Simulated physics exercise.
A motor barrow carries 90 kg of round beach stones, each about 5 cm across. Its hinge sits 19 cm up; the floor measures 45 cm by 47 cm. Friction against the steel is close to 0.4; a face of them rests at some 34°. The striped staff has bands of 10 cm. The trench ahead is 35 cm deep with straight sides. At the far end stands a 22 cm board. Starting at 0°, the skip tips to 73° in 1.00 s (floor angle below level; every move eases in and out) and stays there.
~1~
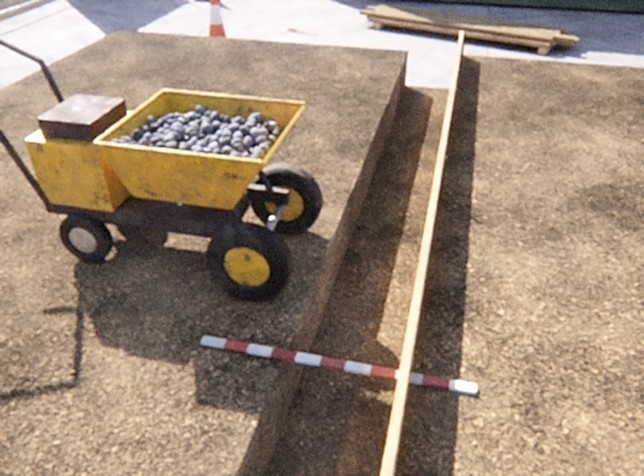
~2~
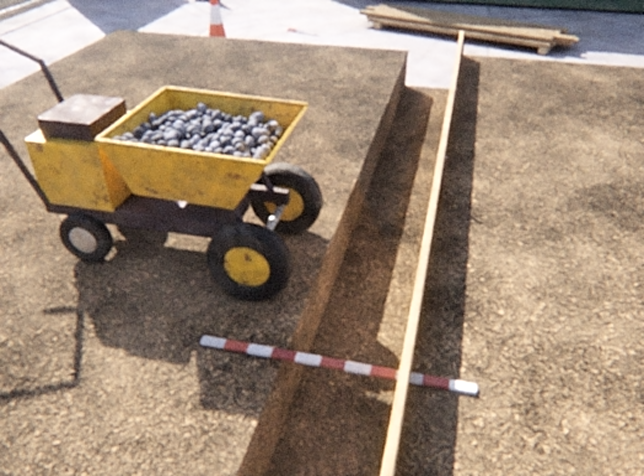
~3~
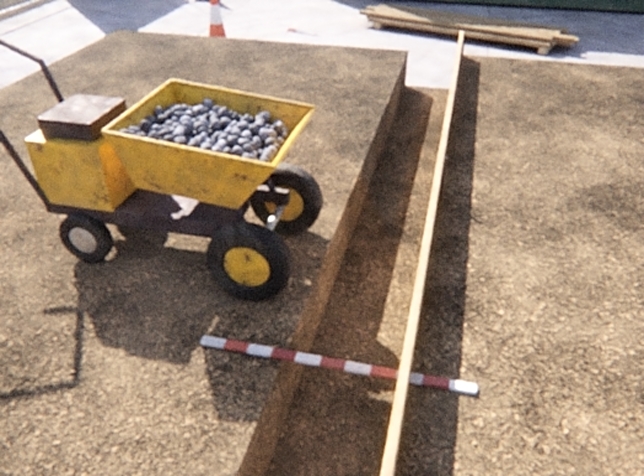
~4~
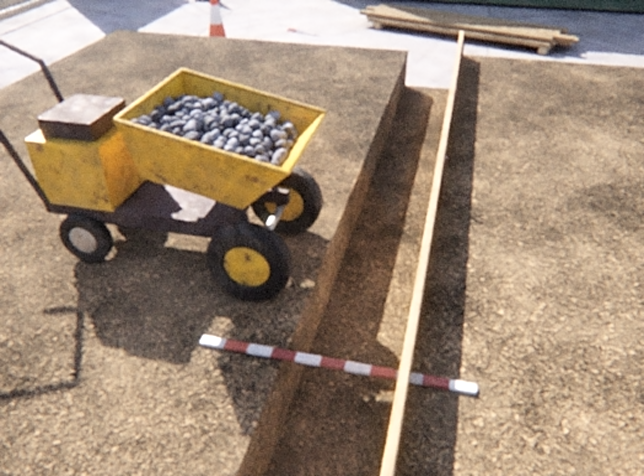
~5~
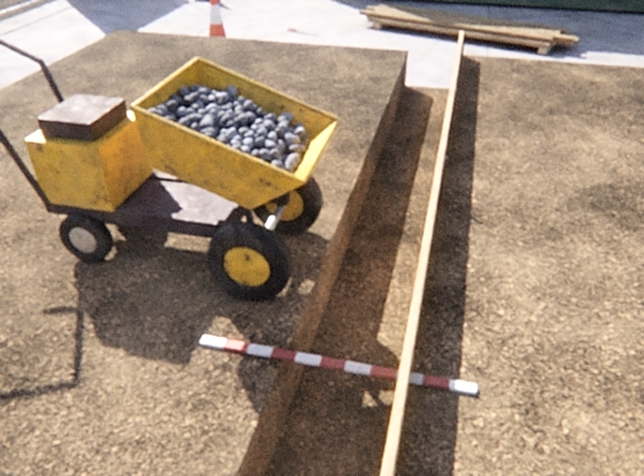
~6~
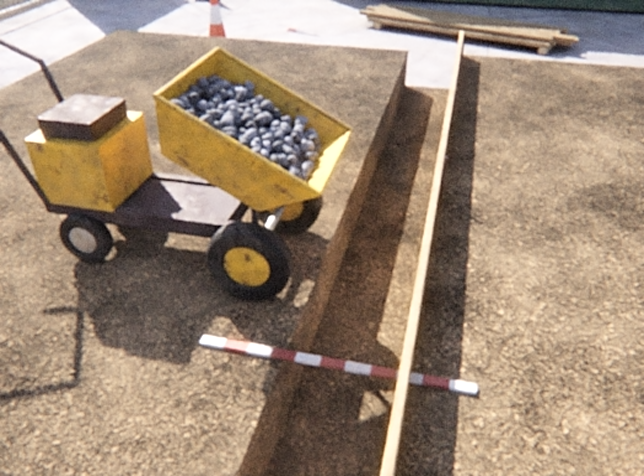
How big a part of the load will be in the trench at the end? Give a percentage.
Some 86 per cent of it.
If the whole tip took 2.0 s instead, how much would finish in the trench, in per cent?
It would be near 95 per cent.
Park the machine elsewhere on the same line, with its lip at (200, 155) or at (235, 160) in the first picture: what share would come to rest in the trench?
About 100 and 100 per cent.
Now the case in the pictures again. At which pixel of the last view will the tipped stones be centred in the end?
Around (386, 324).
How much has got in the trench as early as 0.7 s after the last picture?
About 35 per cent by then.
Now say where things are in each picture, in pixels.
The first frame shows lip at (263, 163), floor tilted 0°, highest stones at (225, 128).
In the second frame, the skip is at 1°, its lip at (266, 164); the top of the load is at (199, 125).
The third frame shows lip at (275, 168), floor tilted 5°, highest stones at (186, 116).
In the fourth frame, the skip is at 12°, its lip at (288, 173); the top of the load is at (179, 106).
The fifth frame shows lip at (304, 182), floor tilted 19°, highest stones at (193, 96).
In the sixth frame, the skip is at 28°, its lip at (320, 195); the top of the load is at (211, 86).
Then, 0.3 s after the last picture the floor is at 62°, 100 % in the skip; the foremost stones are at (368, 220).
Then, 0.7 s after the last picture the floor is at 73°, 54 % in the skip, 37 % in the trench, 8 % past the trench; the foremost stones are at (464, 273).
Then, 1.0 s after the last picture the floor is at 73°, 18 % in the skip, 69 % in the trench, 14 % past the trench; the foremost stones are at (564, 295).
Then, 3.0 s after the last picture the floor is at 73°, 0 % in the skip, 86 % in the trench, 14 % past the trench; the foremost stones are at (622, 295).
